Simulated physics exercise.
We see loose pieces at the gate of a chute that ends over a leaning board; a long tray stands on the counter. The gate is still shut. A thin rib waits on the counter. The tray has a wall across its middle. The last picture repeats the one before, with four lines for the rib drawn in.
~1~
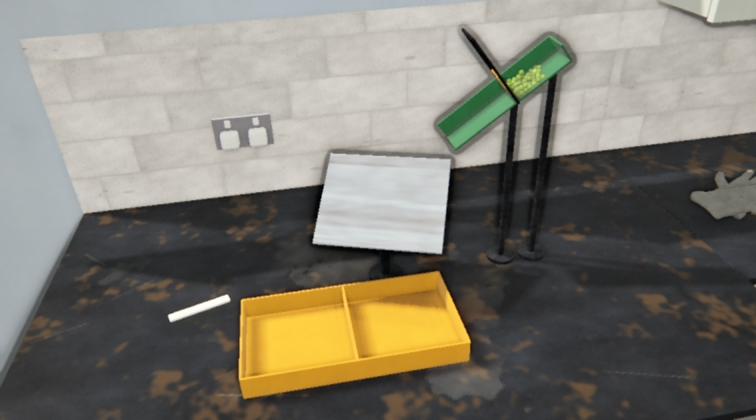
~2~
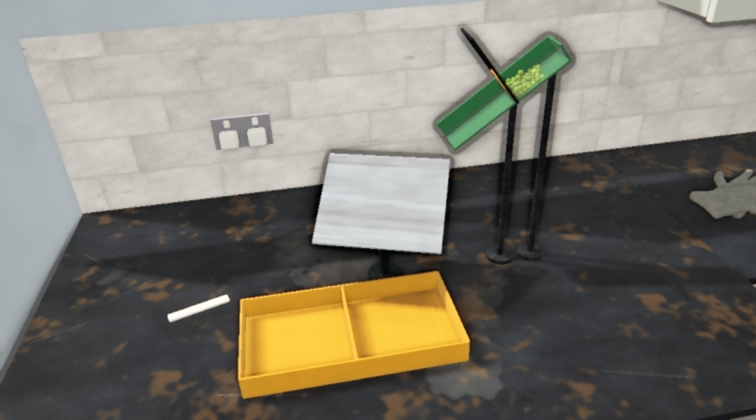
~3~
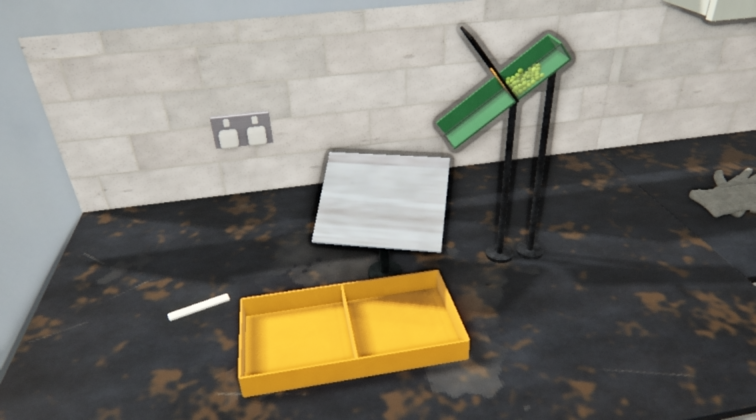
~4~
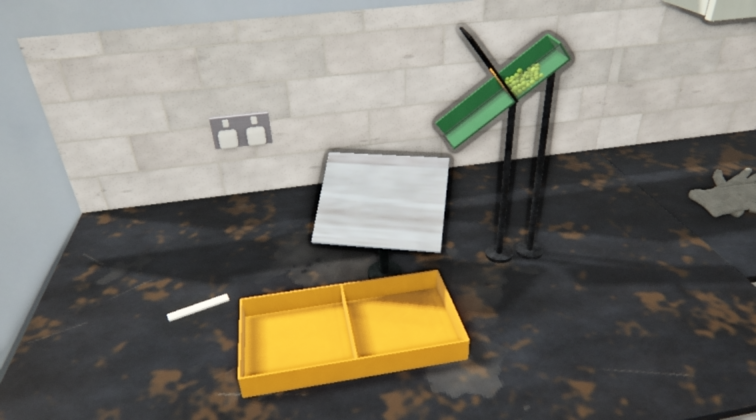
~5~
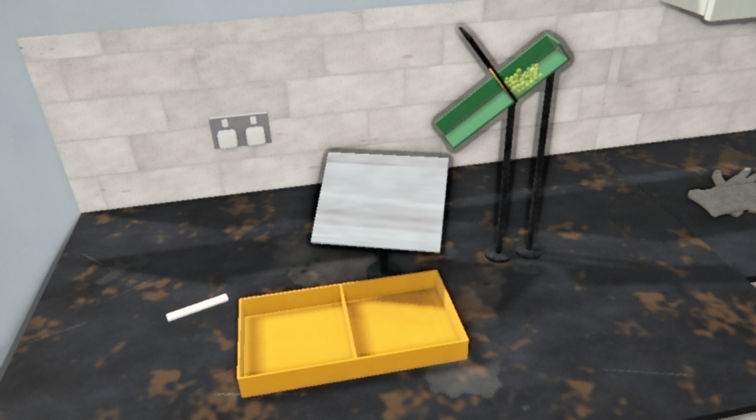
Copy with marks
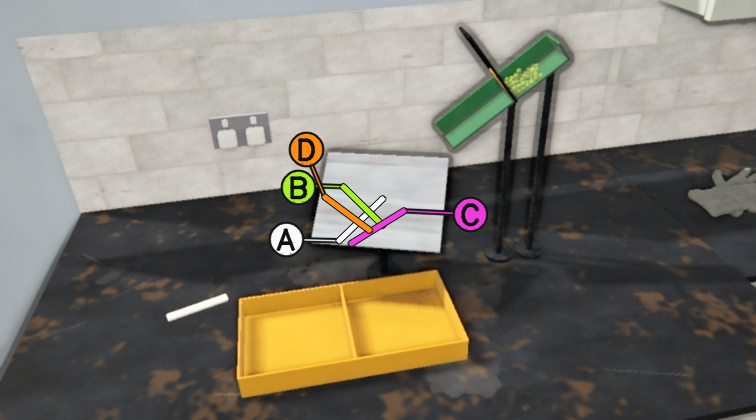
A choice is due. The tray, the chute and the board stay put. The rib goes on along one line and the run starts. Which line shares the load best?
Line A does it best.
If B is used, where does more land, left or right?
Right.
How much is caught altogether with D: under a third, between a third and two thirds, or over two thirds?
Over two thirds.
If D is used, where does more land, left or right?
The right half.
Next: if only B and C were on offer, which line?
That would be C.
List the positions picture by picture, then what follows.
Load behind the gate at (522, 86), dried peas; lip of the chute at (452, 144), sloping fairly steeply, in the first picture.
Middle of the board at (382, 200), tilted fairly steeply; middle of its low edge at (375, 248); of its high edge at (389, 156), in the second picture.
Front corners of the tray at (239, 378) and (469, 340); front end of its middle wall at (357, 359); gate still shut at (498, 76), in the third picture.
Middle of the load at (520, 84); lip at (450, 143), in the fourth picture.
Middle of the load at (519, 84); lip at (449, 143), in the fifth picture.
On the marked copy, line A from (382, 198) to (339, 240); line B from (343, 186) to (382, 225); line C from (404, 210) to (351, 243); line D from (324, 196) to (369, 230).
If A is chosen, of what is caught, about half in the left half, about half in the right.
If B is chosen, of what is caught, none in the left half, all in the right.
If C is chosen, of what is caught, most in the left half, a small part in the right.
If D is chosen, of what is caught, a small part in the left half, nearly all in the right.
